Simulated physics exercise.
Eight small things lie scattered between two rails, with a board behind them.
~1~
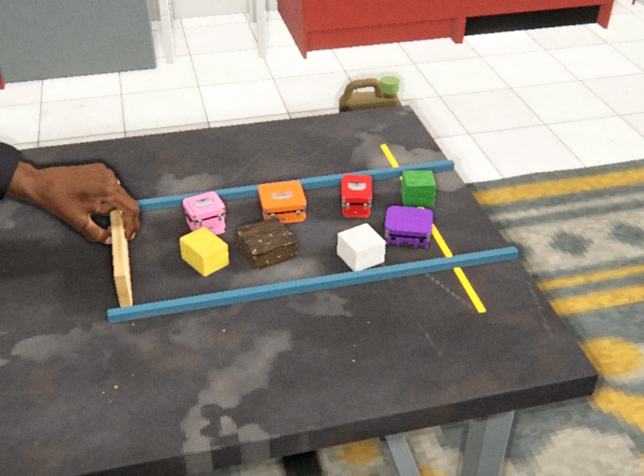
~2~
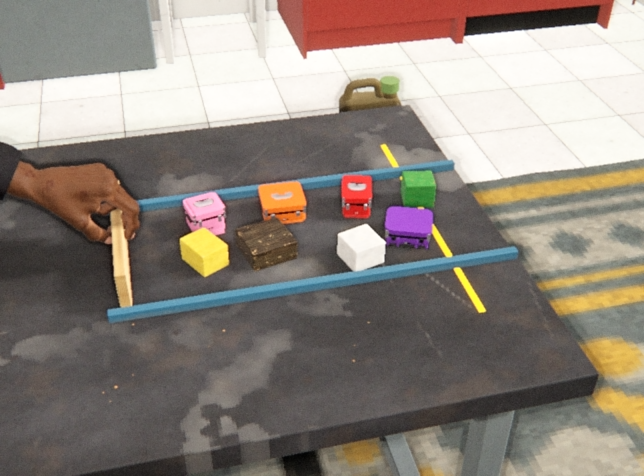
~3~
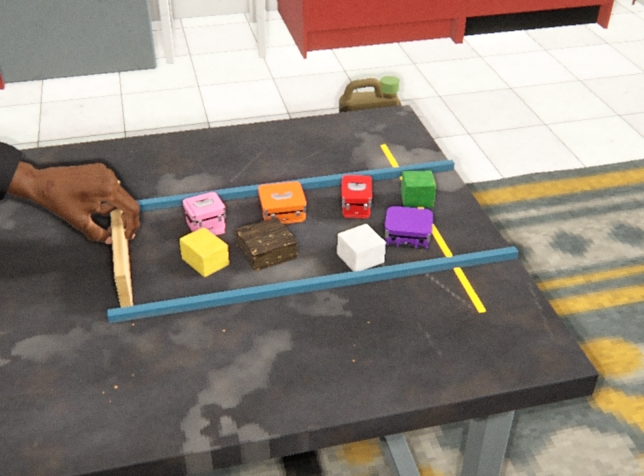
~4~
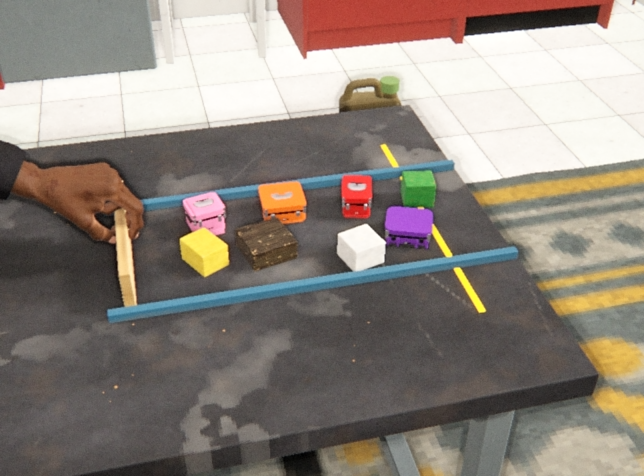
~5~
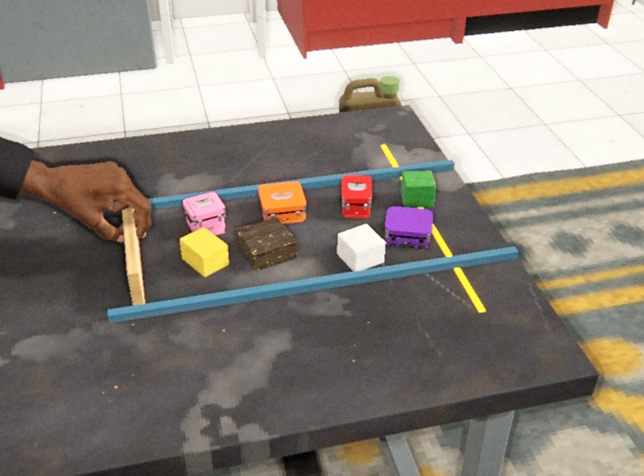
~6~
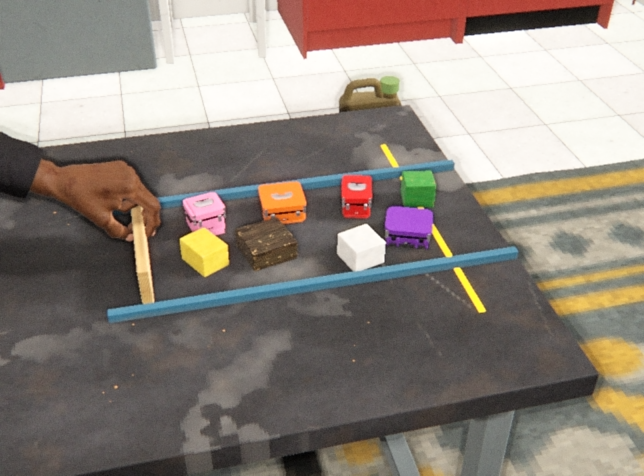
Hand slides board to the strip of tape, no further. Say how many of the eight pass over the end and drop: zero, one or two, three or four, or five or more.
The count is three or four.
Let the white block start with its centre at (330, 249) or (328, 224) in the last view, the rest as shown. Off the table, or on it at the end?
The white block stays in place, then drops away.
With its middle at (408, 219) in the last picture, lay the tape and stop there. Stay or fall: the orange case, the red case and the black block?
So the orange case keeps its place, the red case slips off and the black block keeps its place.
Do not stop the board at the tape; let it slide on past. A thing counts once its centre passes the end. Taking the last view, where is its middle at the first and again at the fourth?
About (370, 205) and about (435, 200).
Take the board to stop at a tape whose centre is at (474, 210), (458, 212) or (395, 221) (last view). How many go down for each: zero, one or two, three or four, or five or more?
Tape one gives five or over, tape two gives 5 or more, and tape three gives 1 or 2.
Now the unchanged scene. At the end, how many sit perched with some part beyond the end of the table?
2 overhanging.
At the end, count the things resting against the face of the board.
It's 3.
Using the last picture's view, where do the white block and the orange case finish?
They finish at roughly (464, 240) and (460, 180) respectively.
Soon after, none off yet; green block at rest near (418, 189); purple case at rest near (409, 228); red case at rest near (356, 197).
In the end, the number that fall off is three or four; gone, red case, purple case and green block.
